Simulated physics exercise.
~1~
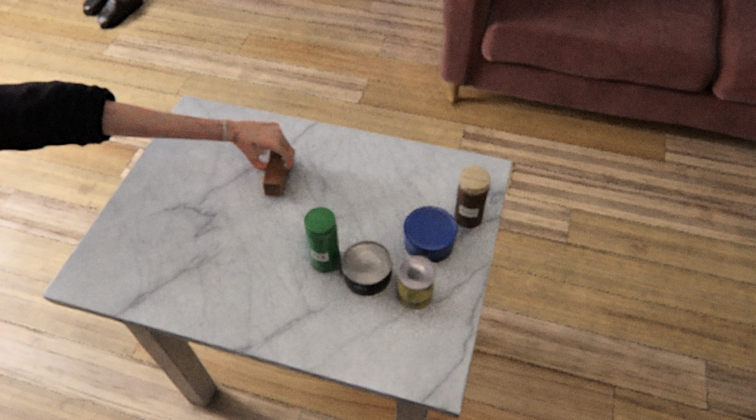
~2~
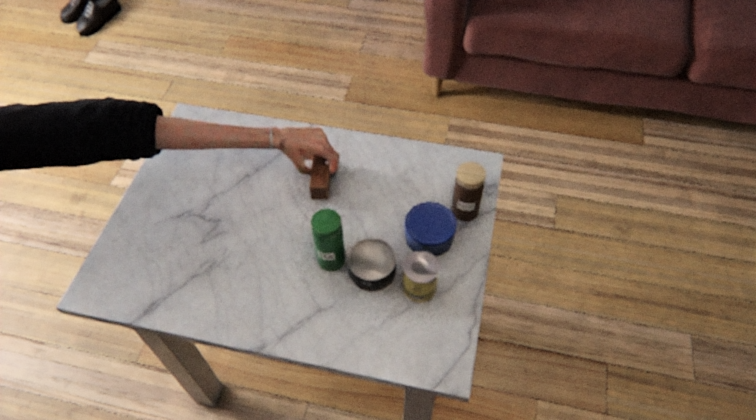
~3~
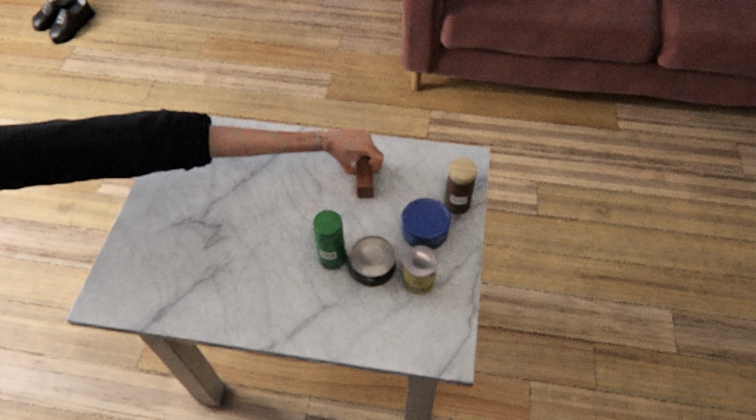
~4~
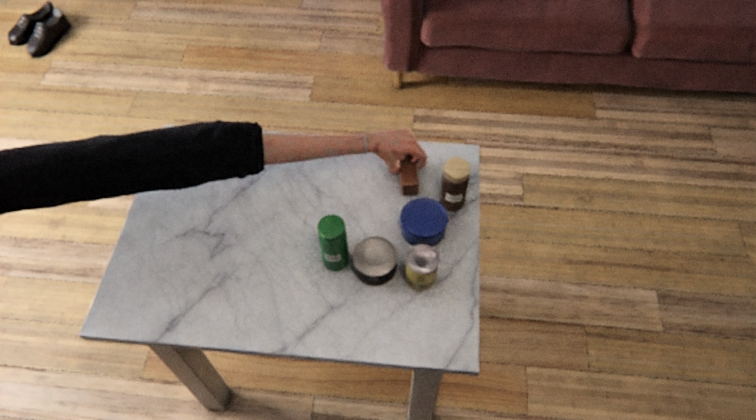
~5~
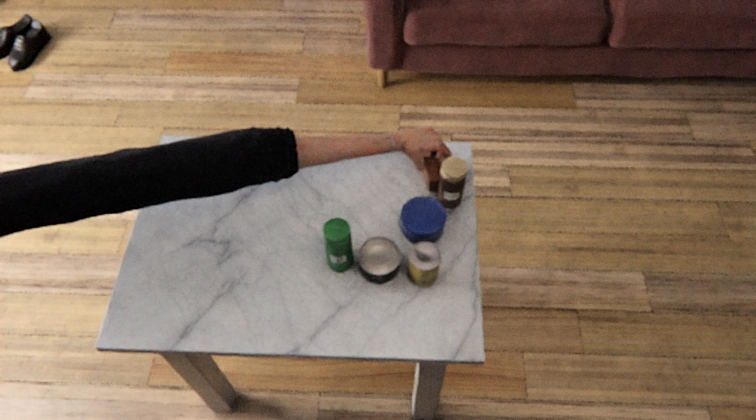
A pale marble-topped table stands on a wooden floor, seen from above, with a reddish sofa behind it and dark shoes at the far left. A green jar, a black tub, a yellow tin, a blue tub and a brown jar with a pale lid sit toward its right side. A hand in a black sleeve, reaching from the left, slides a small brown block steadily rightward along the far part of the table. The view drifts slightly sideways. The block ends up close beside the brown jar, and all five containers remain standing on the table.
